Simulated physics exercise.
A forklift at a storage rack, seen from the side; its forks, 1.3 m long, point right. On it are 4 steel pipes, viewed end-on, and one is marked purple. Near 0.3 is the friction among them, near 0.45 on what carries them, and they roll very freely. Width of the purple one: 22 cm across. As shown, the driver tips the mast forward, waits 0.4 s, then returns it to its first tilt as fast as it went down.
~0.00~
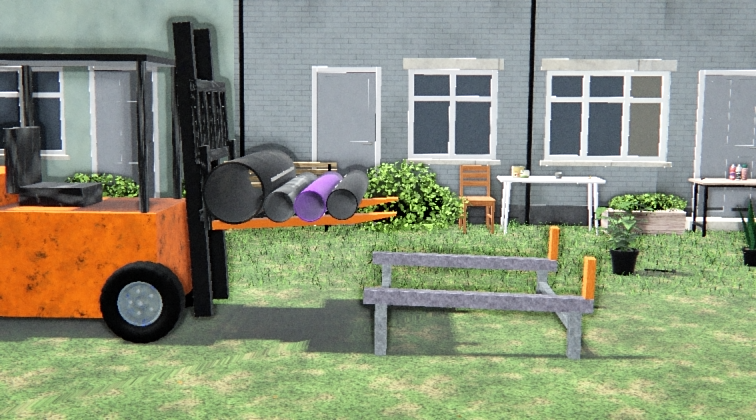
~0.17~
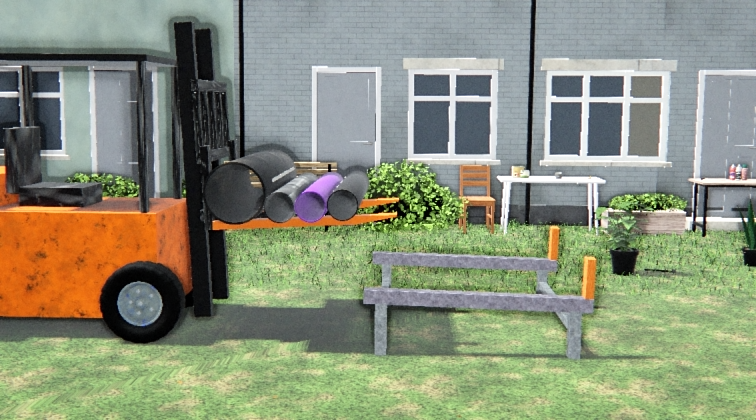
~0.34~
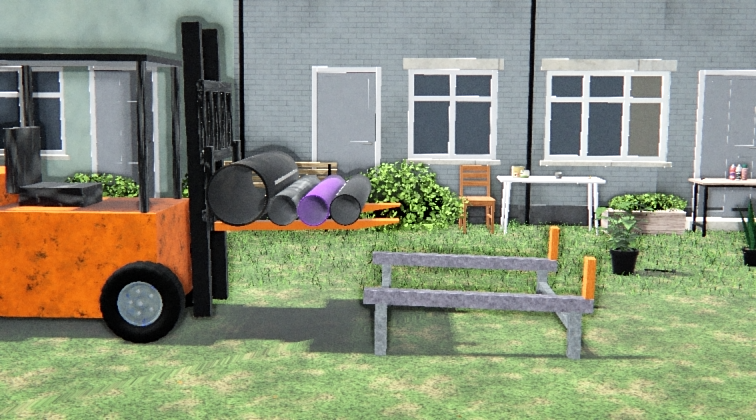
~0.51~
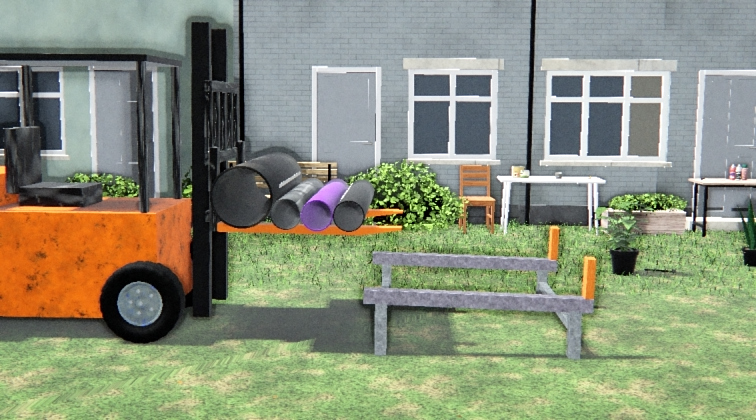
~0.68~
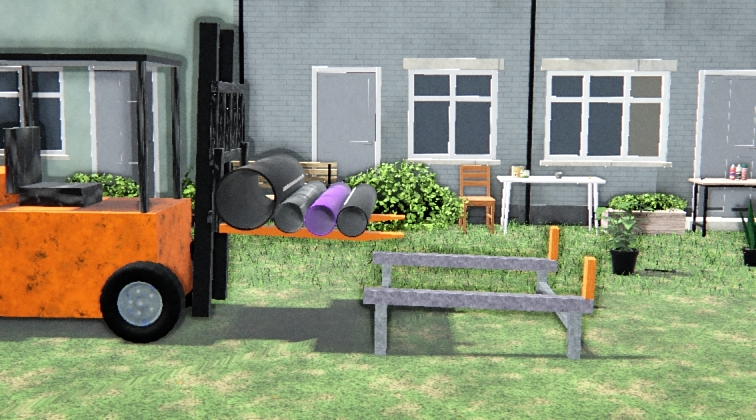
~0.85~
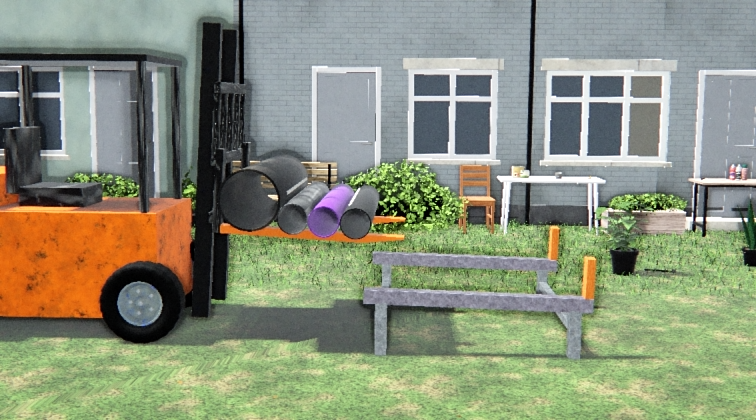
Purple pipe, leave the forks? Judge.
It does not.
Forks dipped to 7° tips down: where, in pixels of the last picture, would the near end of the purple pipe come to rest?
It would finish close to (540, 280) in the last picture.
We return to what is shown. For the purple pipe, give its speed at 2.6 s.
Speed approx. 0.0 m/s.
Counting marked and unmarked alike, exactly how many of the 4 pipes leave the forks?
Total: 1.
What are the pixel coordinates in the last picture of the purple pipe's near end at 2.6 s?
At about (366, 203).
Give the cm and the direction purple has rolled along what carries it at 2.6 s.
Purple has moved 40 to the right.
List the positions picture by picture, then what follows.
The first picture shows purple (310, 206); forks 3° tips up; tips at (392, 214); 4 of the 4 lie directly on the forks.
The second picture shows purple (311, 207); forks 3° tips up.
The third picture shows purple (313, 210); forks 1° tips up.
The fourth picture shows purple (317, 215); forks 1° tips down; tips at (397, 229).
The fifth picture shows purple (320, 220); forks 3° tips down.
The sixth picture shows purple (324, 222); forks 3° tips down; tips at (400, 238).
Then, 2.6 s in, purple is on the forks, 20 cm from the tips; 1 gone from the forks.
In the end (4.9 s), purple is on the forks, 60 cm from the tips; 1 gone from the forks.
